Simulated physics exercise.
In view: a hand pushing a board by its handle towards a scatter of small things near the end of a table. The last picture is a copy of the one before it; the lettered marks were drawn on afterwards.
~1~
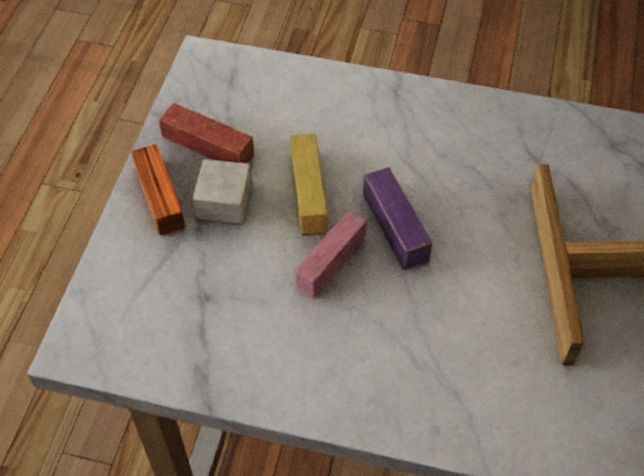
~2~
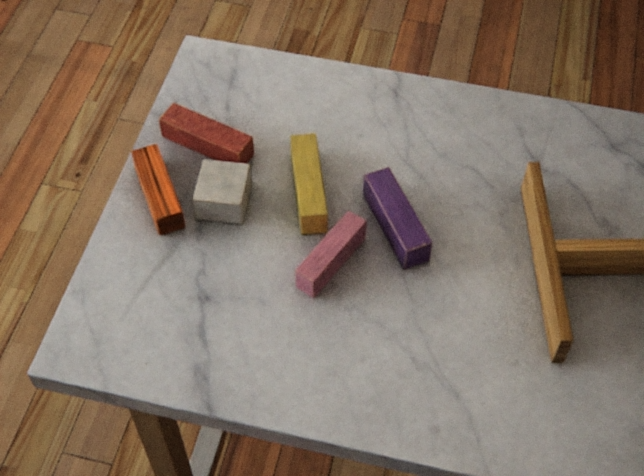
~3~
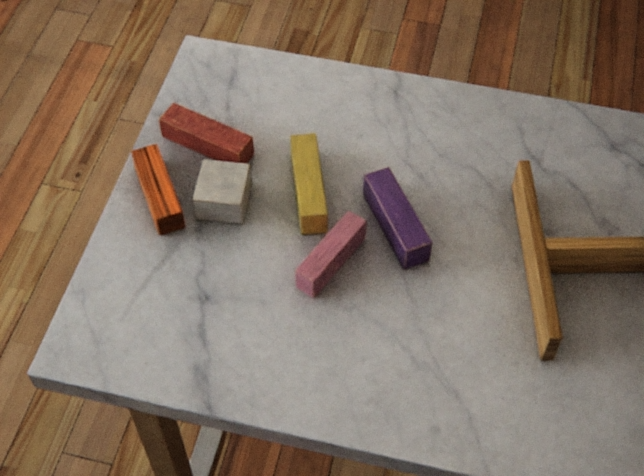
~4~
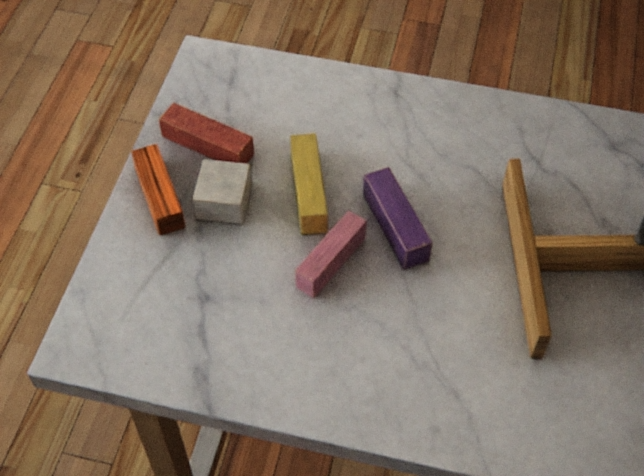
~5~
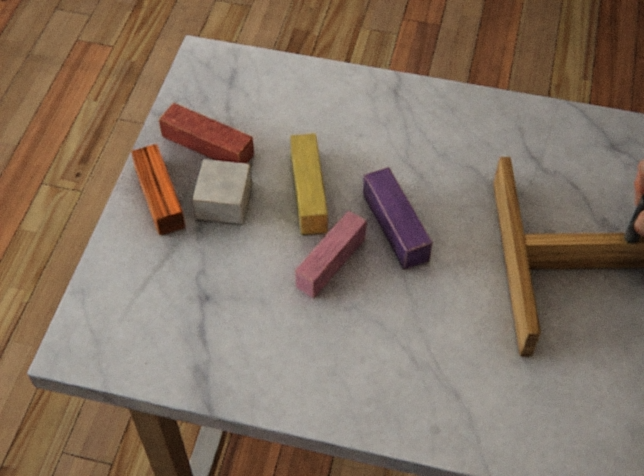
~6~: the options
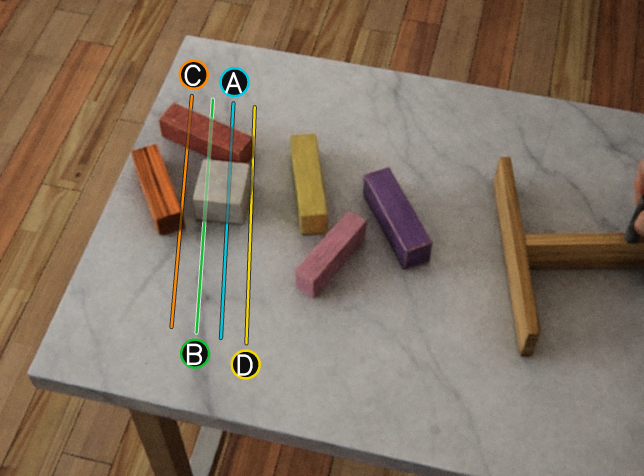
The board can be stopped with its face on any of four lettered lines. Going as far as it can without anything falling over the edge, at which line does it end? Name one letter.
D.
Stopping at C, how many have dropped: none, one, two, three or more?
In all, three or more.
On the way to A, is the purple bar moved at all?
Yes.
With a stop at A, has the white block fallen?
No.
On the marked copy, A at (228, 210); B at (205, 206); C at (182, 201); D at (251, 215).
Following D. Soon after the start, board (421, 220); purple bar (389, 217); orange stick (158, 189).
Later, board (327, 202); yellow bar (271, 178); pink bar (280, 250).
In the end, board (254, 188); orange stick (114, 186); red bar (158, 128); nothing has fallen.
As for the rest, A drops the red bar and orange stick; B drops the red bar, orange stick and white block; C drops the red bar, orange stick and white block.
